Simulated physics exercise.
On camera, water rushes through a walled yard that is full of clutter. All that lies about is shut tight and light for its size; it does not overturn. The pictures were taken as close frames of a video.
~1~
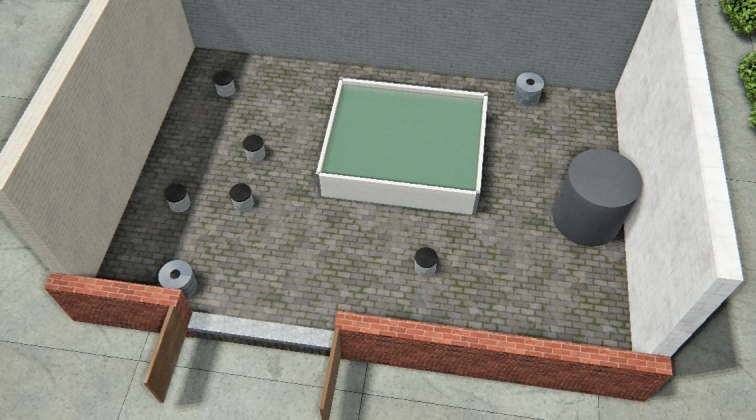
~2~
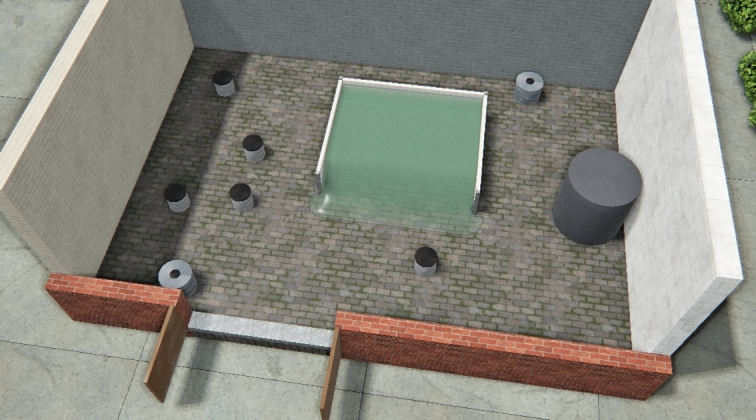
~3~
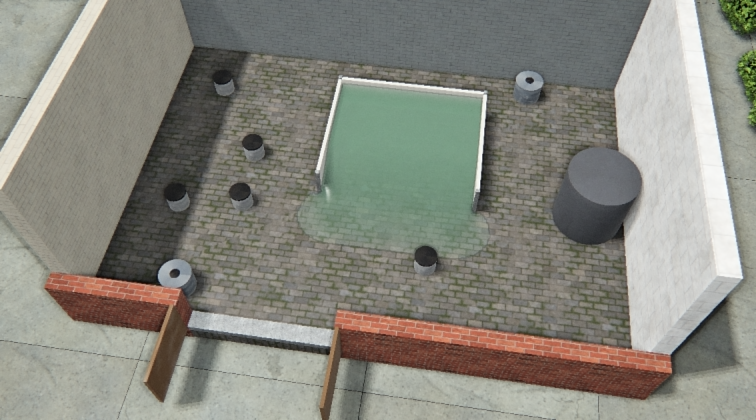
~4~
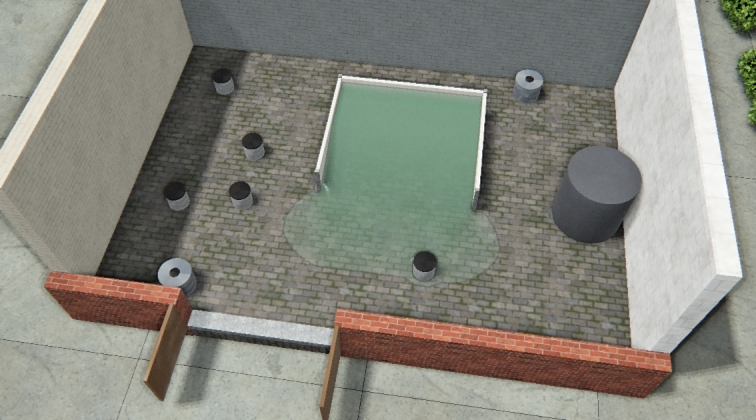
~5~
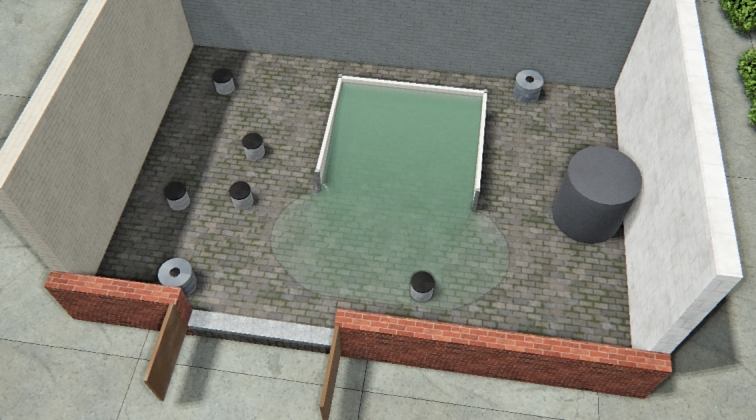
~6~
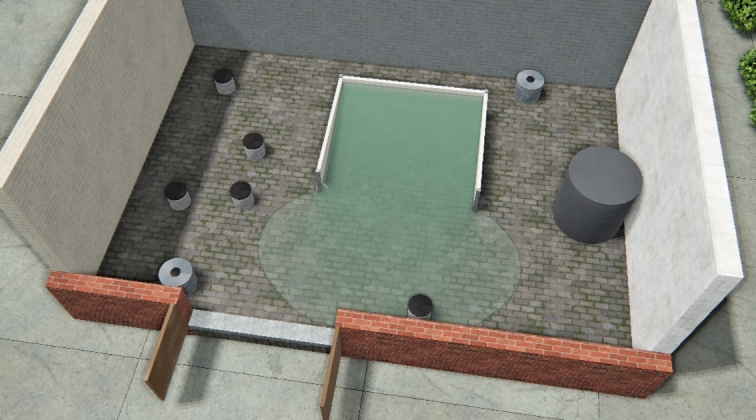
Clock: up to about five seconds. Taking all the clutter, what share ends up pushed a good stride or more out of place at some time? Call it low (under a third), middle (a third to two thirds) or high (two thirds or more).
Low.
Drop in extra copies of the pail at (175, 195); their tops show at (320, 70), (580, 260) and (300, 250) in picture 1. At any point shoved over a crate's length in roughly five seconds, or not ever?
First remains in place, second driven off, third driven off.
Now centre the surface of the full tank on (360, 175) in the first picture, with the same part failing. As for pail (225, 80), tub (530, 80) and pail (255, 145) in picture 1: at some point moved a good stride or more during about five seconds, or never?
In order: Remained close by, remained close by, remained close by.
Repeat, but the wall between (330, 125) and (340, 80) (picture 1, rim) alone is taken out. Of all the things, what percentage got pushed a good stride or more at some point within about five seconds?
About 60 %.
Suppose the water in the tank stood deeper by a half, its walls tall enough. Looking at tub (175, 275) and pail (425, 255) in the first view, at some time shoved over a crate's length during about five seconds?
First one: Travelled that far, second one: Travelled that far.
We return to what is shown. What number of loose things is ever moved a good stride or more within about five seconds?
So the number is 2.
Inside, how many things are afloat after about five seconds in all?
2 of them.
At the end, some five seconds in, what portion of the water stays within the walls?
Roughly 72 in a hundred.
A moment on, 1 of 7 are well off their spots; 1 afloat.
Next, 1 of 7 are well off their spots; 1 afloat.
Later, 2 of 7 are well off their spots; 1 afloat.
In the end, 2 of 7 are well off their spots, and 2 have been at some point; 2 afloat.
